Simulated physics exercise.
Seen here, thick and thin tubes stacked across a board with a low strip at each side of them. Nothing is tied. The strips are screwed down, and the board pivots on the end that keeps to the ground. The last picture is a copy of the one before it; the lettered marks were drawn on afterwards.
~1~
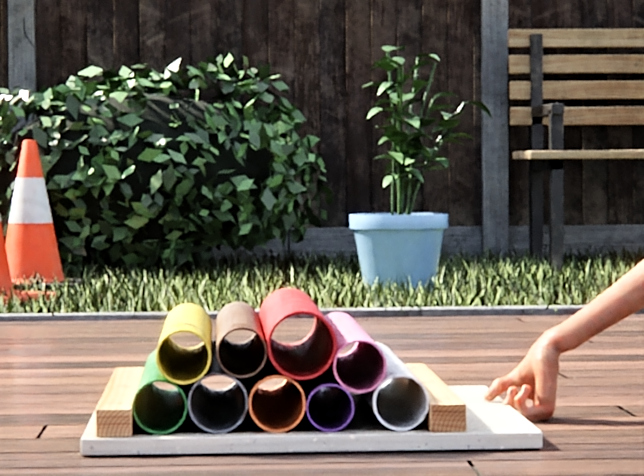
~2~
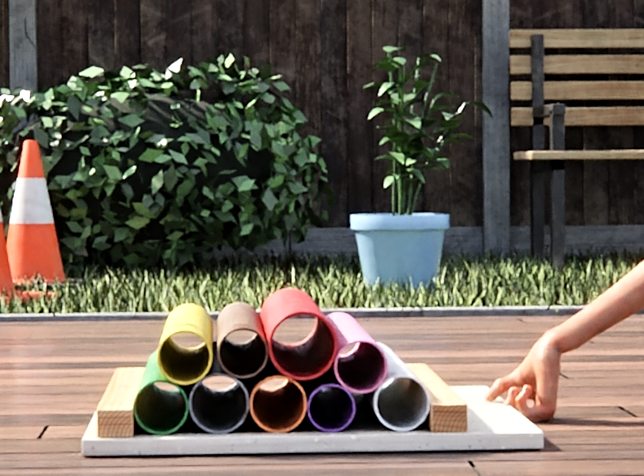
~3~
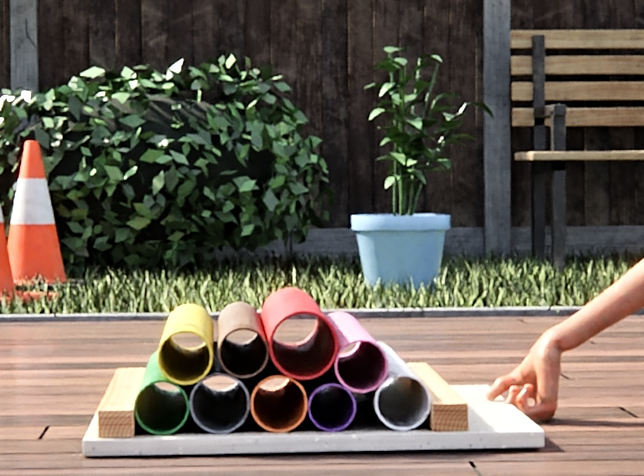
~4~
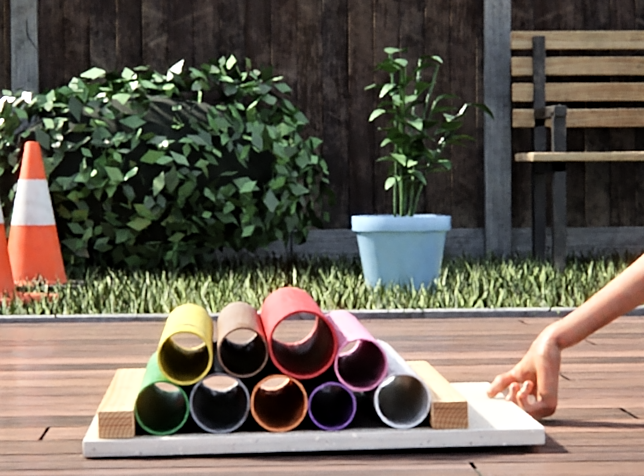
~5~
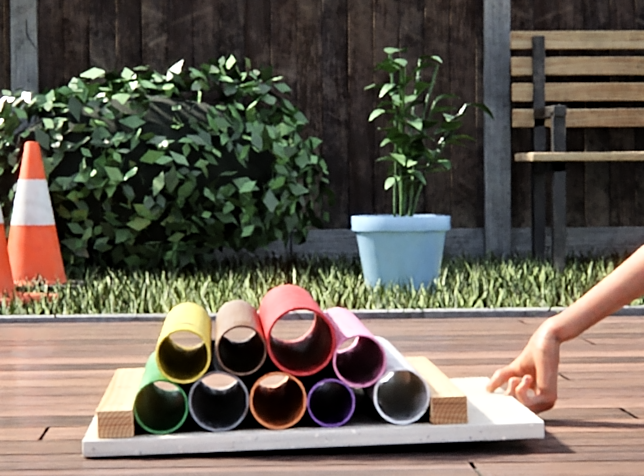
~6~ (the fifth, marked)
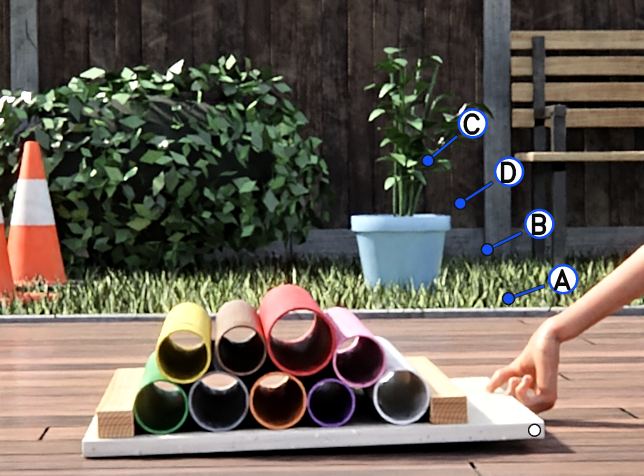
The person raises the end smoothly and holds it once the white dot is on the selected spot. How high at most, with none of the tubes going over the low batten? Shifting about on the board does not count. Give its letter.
The answer is mark A.
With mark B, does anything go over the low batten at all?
At B: Yes.
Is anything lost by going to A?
At A: No.
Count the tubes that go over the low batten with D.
The count is four.
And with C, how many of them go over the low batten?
At C the number is four.
On the copy, A at (508, 299); B at (488, 249); C at (428, 160); D at (460, 203); the white dot at (534, 430).
On A. First, board at 14°.
Then, board at 19°.
Finally, board at 19°, none over the low batten.
By contrast, B four over the low batten (yellow, pink, brown, red); C four over the low batten (yellow, pink, brown, red); D four over the low batten (yellow, pink, brown, red).
